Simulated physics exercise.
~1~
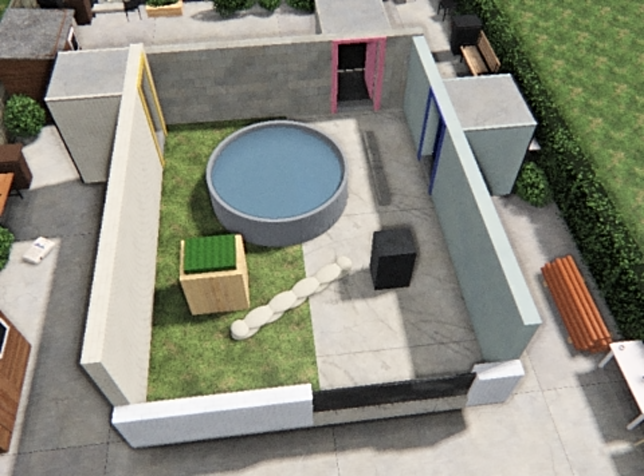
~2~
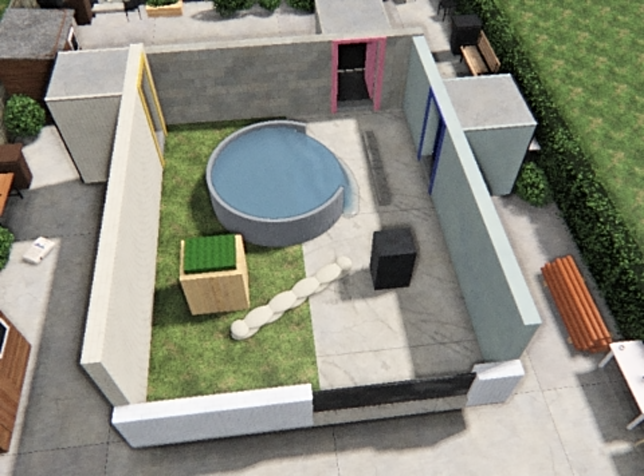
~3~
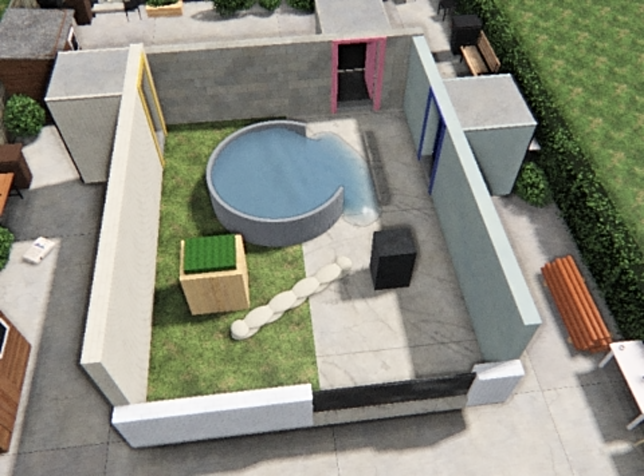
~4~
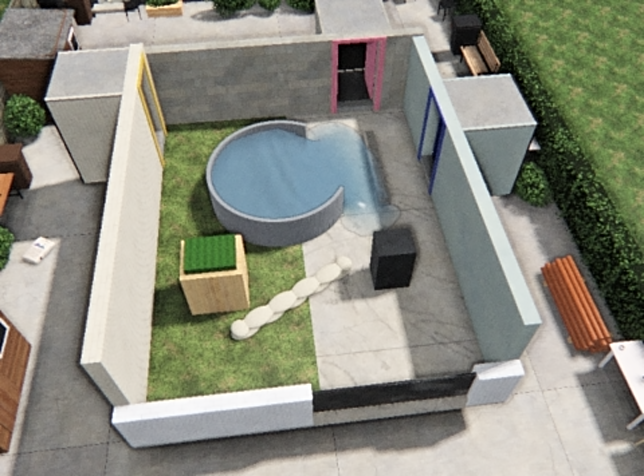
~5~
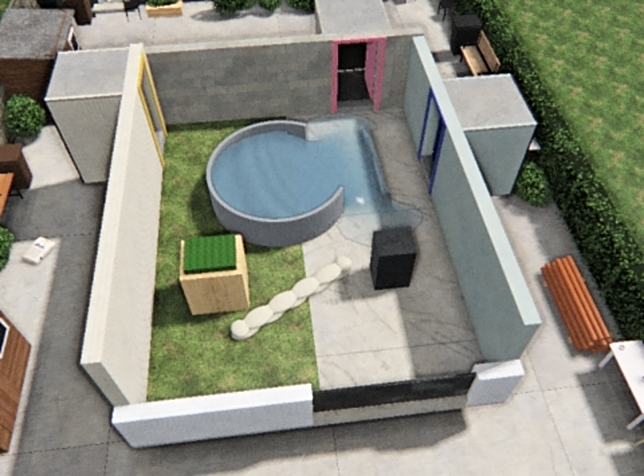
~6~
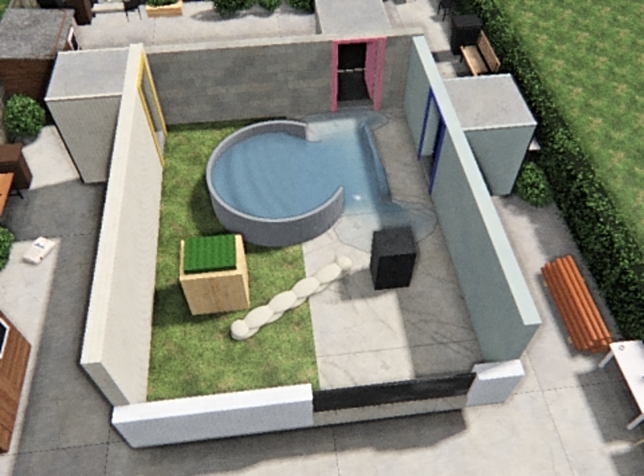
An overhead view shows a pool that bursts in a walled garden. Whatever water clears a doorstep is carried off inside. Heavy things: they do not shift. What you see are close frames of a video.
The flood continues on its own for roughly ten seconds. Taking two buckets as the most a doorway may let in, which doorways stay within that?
The yellow door stays within it, the blue door goes over it, the pink door goes over it.
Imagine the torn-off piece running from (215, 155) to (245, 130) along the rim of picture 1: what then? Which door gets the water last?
Last: The door marked blue.
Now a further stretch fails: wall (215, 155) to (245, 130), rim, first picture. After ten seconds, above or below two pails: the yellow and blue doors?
I'd expect the yellow door to get past the mark and the blue door to stay beneath the mark.
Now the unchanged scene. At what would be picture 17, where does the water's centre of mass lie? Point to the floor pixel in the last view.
Near (334, 183) in the last view.
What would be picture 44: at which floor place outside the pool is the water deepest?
It will be deepest around (483, 383).
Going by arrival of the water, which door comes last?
Answer: The yellow-painted one.
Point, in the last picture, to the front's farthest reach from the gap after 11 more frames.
I'd put it around (483, 383).
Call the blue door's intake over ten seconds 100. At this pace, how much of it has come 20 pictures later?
Estimate: Some 90 per cent.
A moment on, water covers 25 % of the floor; the yellow door not reached, the blue door wet at the sill, nothing in, the pink door over two buckets in.
Next, water covers 35 % of the floor; the yellow door not reached, the blue door over two buckets in, the pink door far over two buckets in.
Then, water covers 55 % of the floor; the yellow door not reached, the blue door far over two buckets in, the pink door far over two buckets in.
Later, water covers 80 % of the floor; the yellow door wet at the sill, nothing in, the blue door far over two buckets in, the pink door far over two buckets in.
In the end, water covers 95 % of the floor; the yellow door wet at the sill, nothing in, the blue door far over two buckets in, the pink door far over two buckets in.
